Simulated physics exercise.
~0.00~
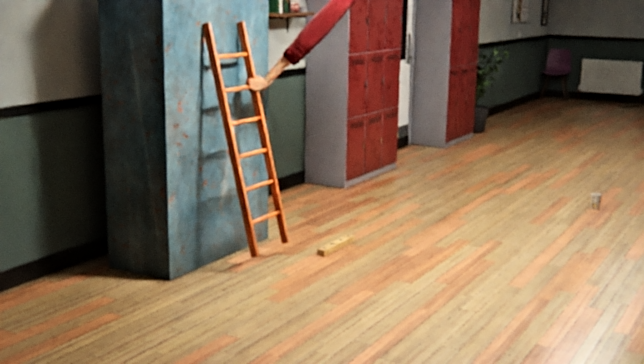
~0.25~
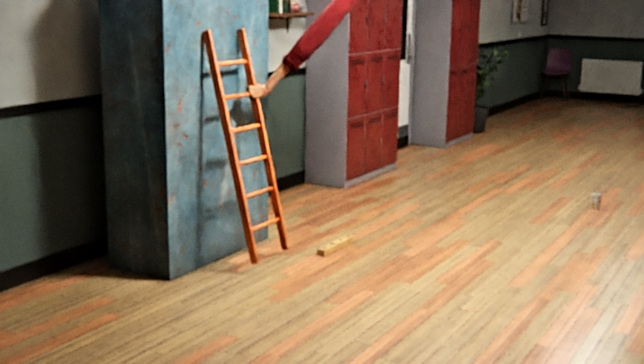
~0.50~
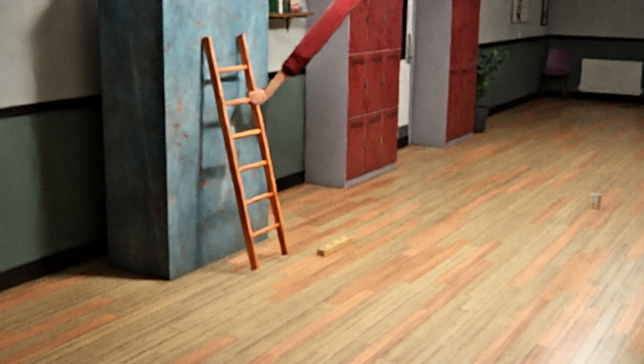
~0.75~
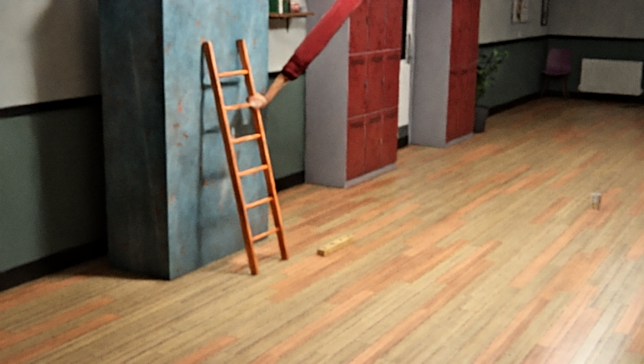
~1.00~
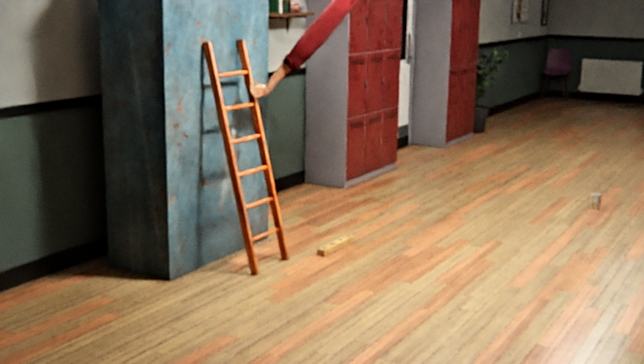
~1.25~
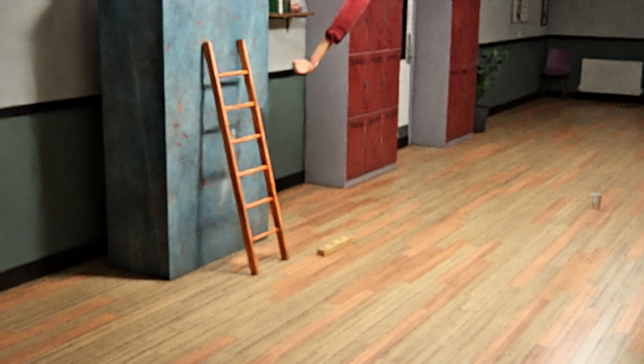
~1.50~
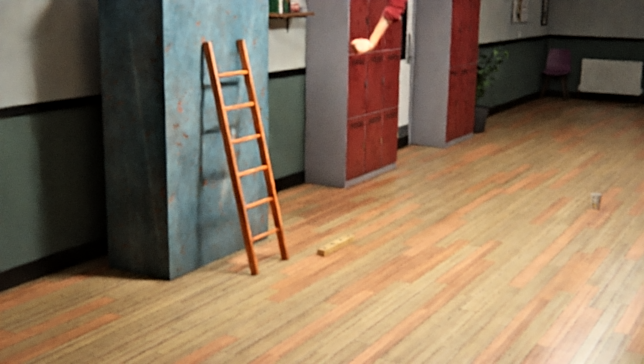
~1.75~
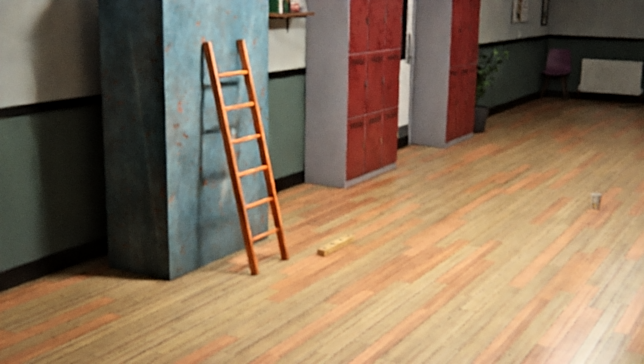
In a wood-floored room, a hand lowers an orange ladder-like gate, which stays leaning when released.
